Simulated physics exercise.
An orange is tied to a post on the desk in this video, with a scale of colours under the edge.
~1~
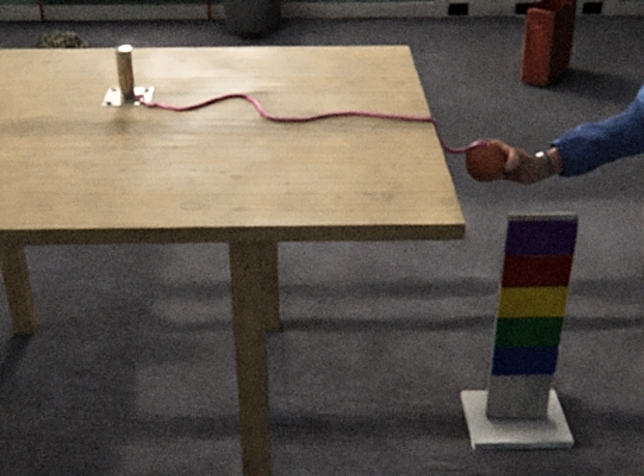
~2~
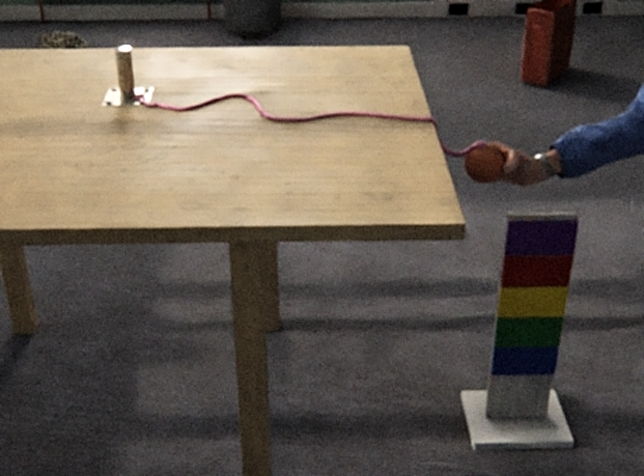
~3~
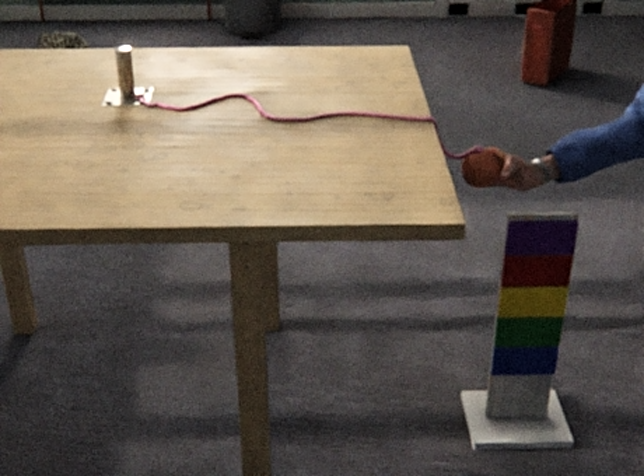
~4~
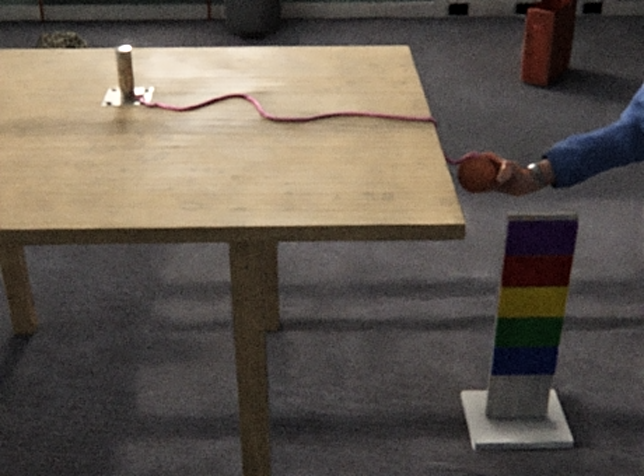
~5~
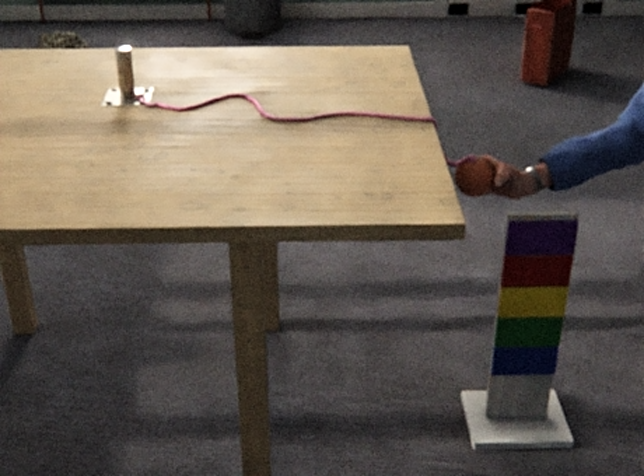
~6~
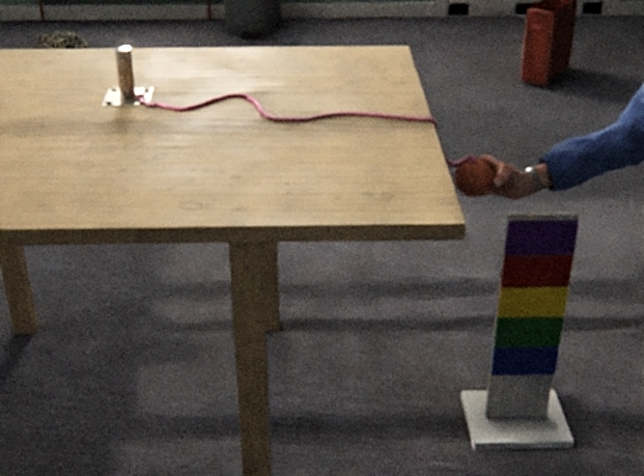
A hand holds a tethered orange ball beside the table, shifting it slightly left and down.
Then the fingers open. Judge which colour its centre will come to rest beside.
Its centre comes to rest beside red.
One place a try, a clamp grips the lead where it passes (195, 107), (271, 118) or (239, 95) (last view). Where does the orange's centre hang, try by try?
Expect roughly (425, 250) for the first, (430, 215) for the second and (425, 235) for the third.
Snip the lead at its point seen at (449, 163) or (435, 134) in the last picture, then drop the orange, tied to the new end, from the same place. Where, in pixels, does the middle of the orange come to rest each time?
Estimated pixels: (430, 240) then (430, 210).
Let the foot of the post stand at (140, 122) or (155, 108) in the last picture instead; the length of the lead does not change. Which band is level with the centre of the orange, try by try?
Try one - yellow; try two - yellow.
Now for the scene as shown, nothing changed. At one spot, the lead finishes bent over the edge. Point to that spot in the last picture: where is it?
That would be the bit at (364, 114).
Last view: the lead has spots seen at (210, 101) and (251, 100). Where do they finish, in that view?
First point (236, 103), second point (286, 106).
A little later, orange near (435, 254); level with red.
Next, orange near (425, 264); level with red.
When it is over, orange near (427, 265); level with red. Its centre hangs level with the red band.
